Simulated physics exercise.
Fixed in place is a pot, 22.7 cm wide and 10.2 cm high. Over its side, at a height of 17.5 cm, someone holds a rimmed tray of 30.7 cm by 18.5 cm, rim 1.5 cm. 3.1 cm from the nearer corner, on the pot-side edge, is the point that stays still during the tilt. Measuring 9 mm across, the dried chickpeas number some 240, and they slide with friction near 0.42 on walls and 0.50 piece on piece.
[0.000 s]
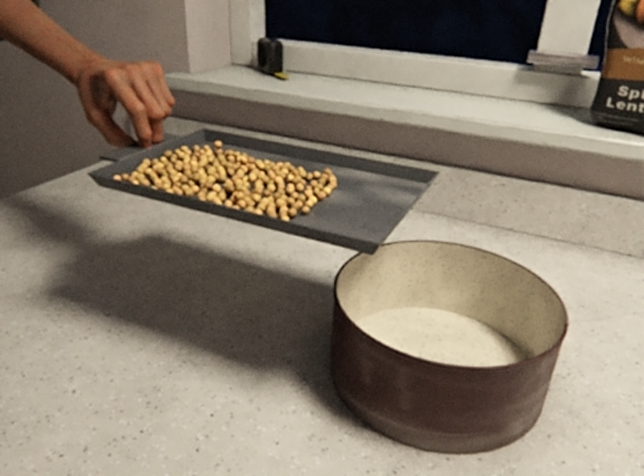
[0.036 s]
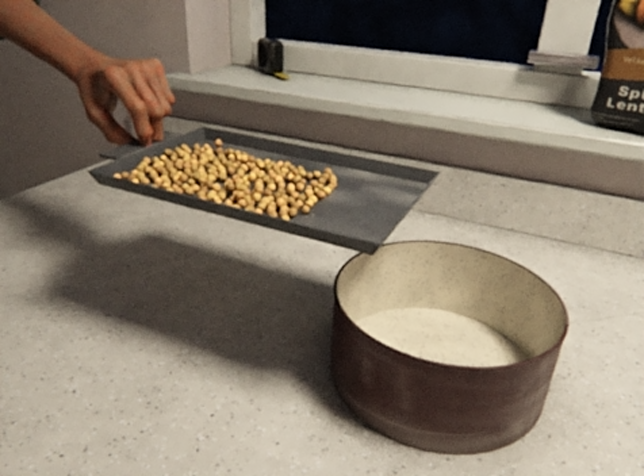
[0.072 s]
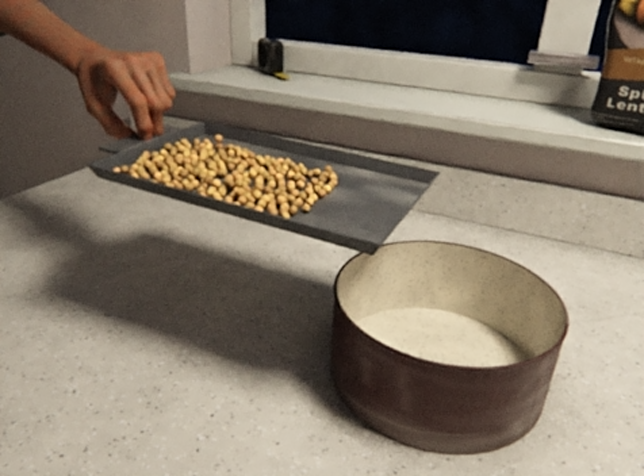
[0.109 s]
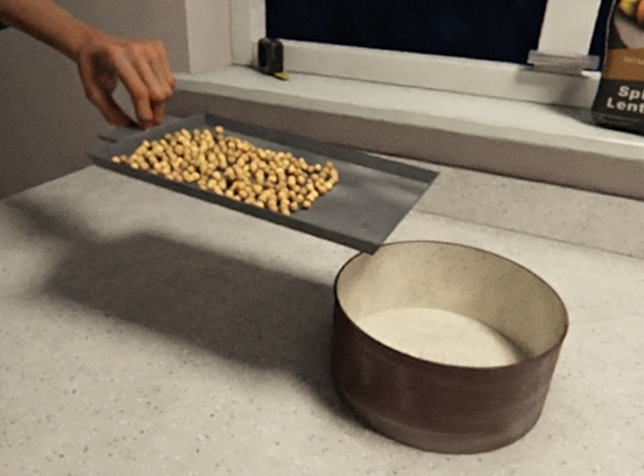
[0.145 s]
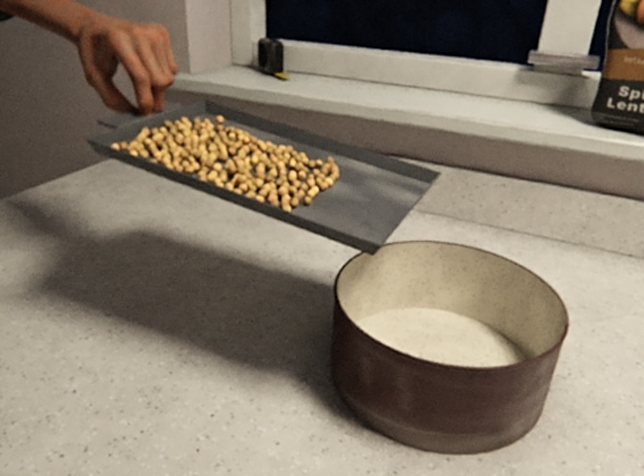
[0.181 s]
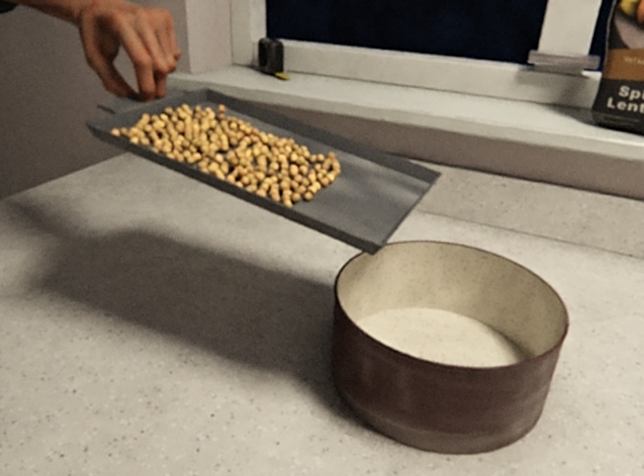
The footage shows a hand holding the left end of a gray tray of dried chickpeas, its right corner at the rim of a dark round pot; the hand gradually raises that end, slanting the tray down toward the right.
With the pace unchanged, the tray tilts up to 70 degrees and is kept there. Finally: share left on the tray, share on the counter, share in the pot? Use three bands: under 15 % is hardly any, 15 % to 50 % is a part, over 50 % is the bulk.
Shares - tray: A part; counter: Hardly any; pot: The bulk.
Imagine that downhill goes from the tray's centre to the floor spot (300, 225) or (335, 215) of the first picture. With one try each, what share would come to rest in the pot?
Near 30 and 60 per cent, in that order.
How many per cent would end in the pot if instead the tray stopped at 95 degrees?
Estimated share: About 95 %.
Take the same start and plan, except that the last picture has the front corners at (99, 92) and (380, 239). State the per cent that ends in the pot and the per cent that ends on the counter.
Pot 80 % / counter 10 %.
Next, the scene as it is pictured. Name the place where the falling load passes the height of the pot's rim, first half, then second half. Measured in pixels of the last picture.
Early half: About (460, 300); late half: (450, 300).
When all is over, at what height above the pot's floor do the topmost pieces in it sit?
Some 2.0 cm up.
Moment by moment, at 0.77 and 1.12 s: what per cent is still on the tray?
Sequence: 80; 25.
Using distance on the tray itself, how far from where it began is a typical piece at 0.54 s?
It has moved some 6 cm from its start.
After 0.54 s, tilt 40 degrees; the tray holds 100 %, the pot 0 %.
After 0.77 s, tilt 59 degrees; the tray holds 80 %, the pot 5 %.
After 1.12 s, tilt 70 degrees; the tray holds 25 %, the pot 70 %.
At rest (1.8 s), tray 25 %, counter 5 %, pot 70 %.
